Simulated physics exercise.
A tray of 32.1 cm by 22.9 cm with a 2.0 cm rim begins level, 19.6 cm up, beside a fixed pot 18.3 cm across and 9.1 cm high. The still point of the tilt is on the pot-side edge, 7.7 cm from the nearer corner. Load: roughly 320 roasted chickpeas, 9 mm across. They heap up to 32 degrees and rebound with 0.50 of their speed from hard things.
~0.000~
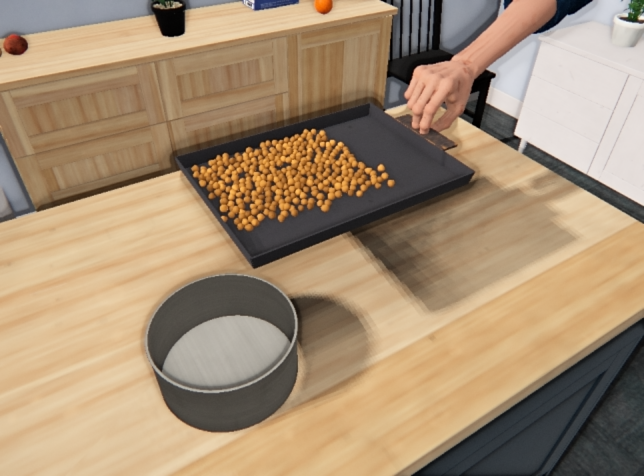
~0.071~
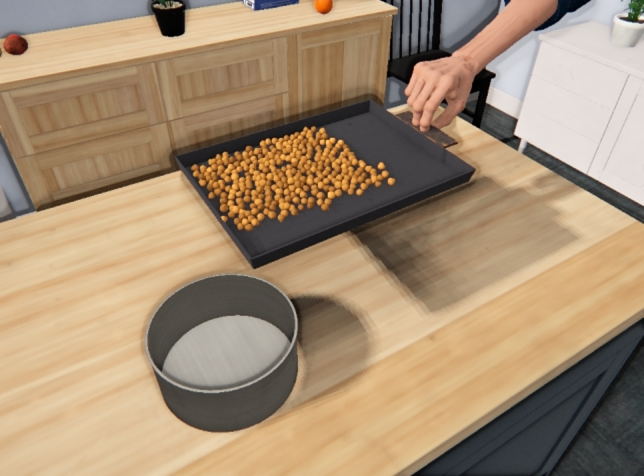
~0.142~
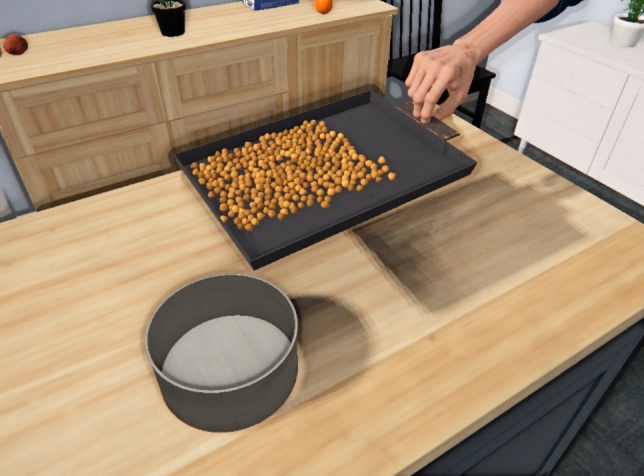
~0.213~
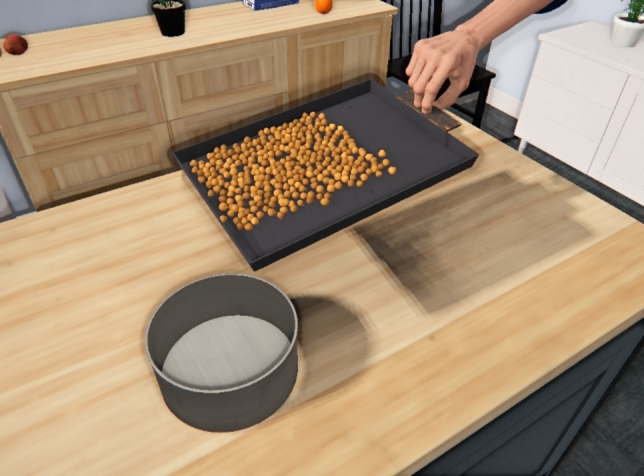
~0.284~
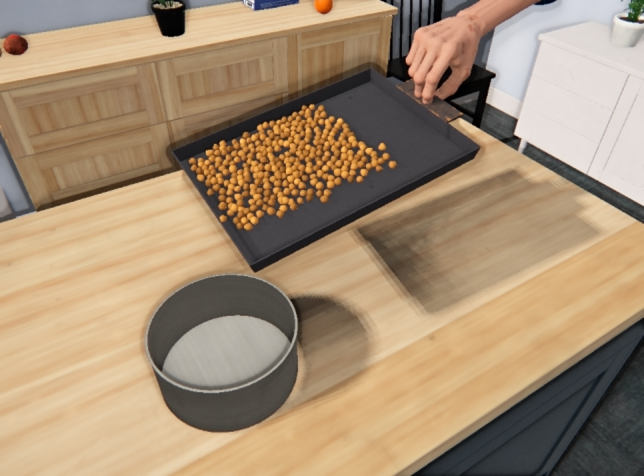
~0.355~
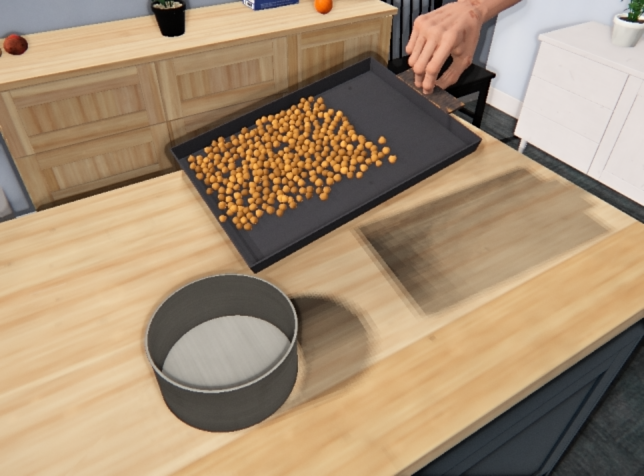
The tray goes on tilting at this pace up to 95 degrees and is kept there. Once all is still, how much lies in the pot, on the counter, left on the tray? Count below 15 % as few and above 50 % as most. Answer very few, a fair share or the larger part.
In the pot: The larger part; on the counter: Very few; left on the tray: Very few.
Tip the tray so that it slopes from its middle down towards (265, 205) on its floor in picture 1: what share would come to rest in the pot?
About 60 per cent.
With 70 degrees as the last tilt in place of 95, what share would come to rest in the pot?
It would be near 0 per cent.
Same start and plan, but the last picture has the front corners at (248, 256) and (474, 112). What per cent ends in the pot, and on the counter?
Pot 45, counter 55.
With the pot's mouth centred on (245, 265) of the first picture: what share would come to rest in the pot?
Some 0 per cent.
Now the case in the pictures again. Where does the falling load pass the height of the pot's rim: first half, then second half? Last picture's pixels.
At about (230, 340), then at (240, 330).
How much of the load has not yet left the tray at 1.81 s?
Roughly 100 per cent.
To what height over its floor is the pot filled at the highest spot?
Roughly 2.5 cm.
After 1.23 s, tilt 51 degrees; the tray holds 100 %, the pot 0 %.
After 1.81 s, tilt 77 degrees; the tray holds 100 %, the pot 0 %.
After 2.44 s, tilt 95 degrees; the tray holds 10 %, the pot 75 %.
In the end, at 3.6 s, pot 95 %, counter 5 %, tray 0 %.
